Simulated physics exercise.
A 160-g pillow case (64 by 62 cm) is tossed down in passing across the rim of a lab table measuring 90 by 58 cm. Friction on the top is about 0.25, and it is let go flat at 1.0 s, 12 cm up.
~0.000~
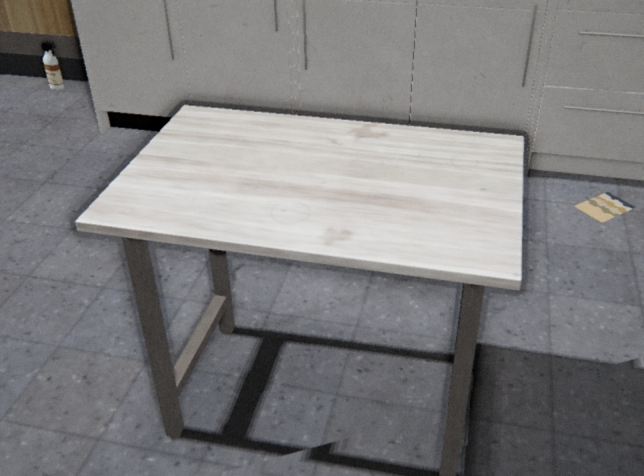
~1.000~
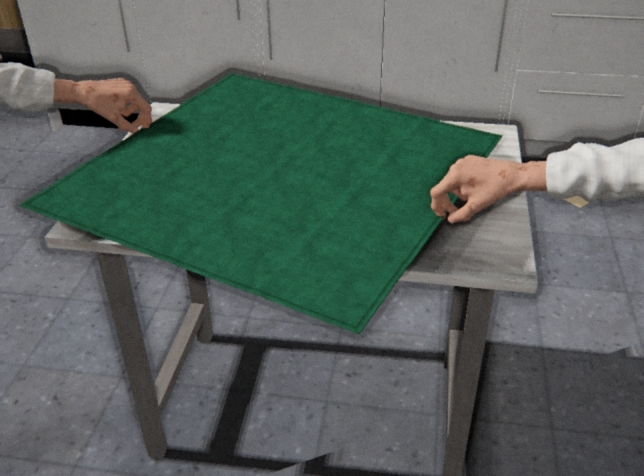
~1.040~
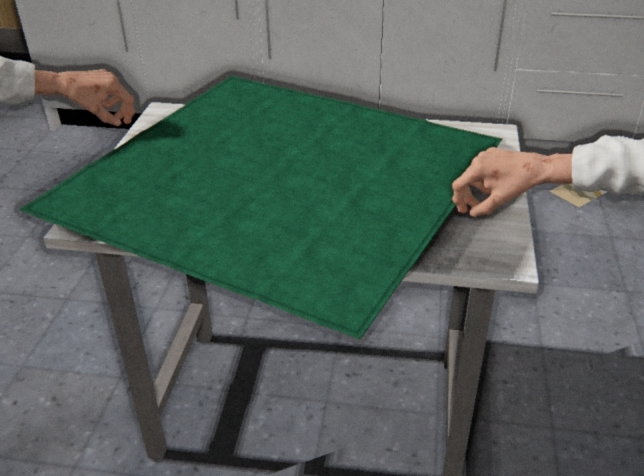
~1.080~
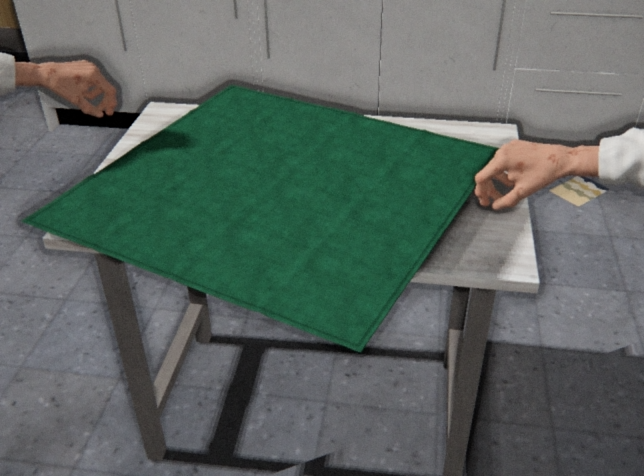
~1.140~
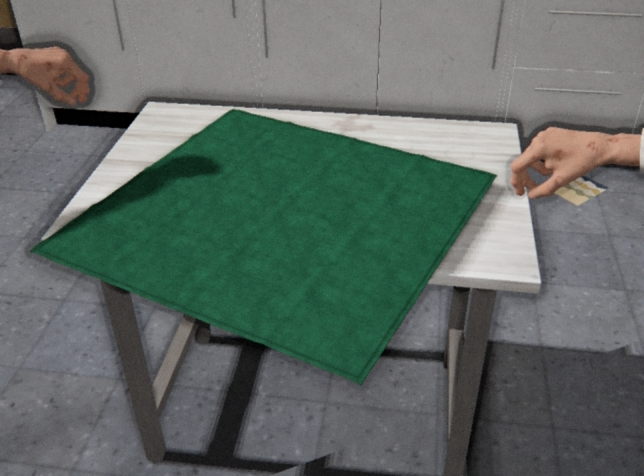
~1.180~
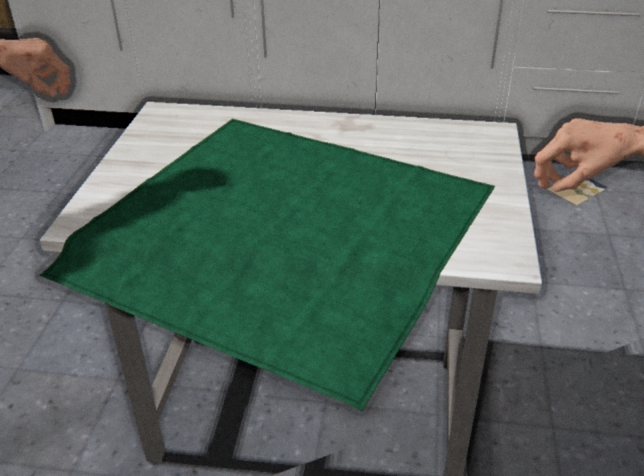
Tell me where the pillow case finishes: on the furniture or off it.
The pillow case finishes off it.
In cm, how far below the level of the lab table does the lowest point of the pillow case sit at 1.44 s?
28 cm.
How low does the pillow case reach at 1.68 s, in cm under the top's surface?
About 38 cm.
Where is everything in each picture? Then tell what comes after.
The first frame shows the bare lab table.
The second frame shows pillow case corners (19, 206) (232, 73) (503, 136) (359, 334).
The third frame shows pillow case corners (19, 210) (231, 76).
The fourth frame shows pillow case corners (22, 222) (231, 85).
The fifth frame shows pillow case corners (30, 252) (233, 109).
The sixth frame shows pillow case corners (232, 119) (495, 186).
At 1.4 s, 55 % of the pillow case is still over the top.
At 1.7 s, 35 % of the pillow case is still over the top.
At 1.9 s, 0 % of the pillow case is still over the top.
At 2.2 s, 0 % of the pillow case is still over the top.
At 4.4 s, 0 % of the pillow case is still over the top.
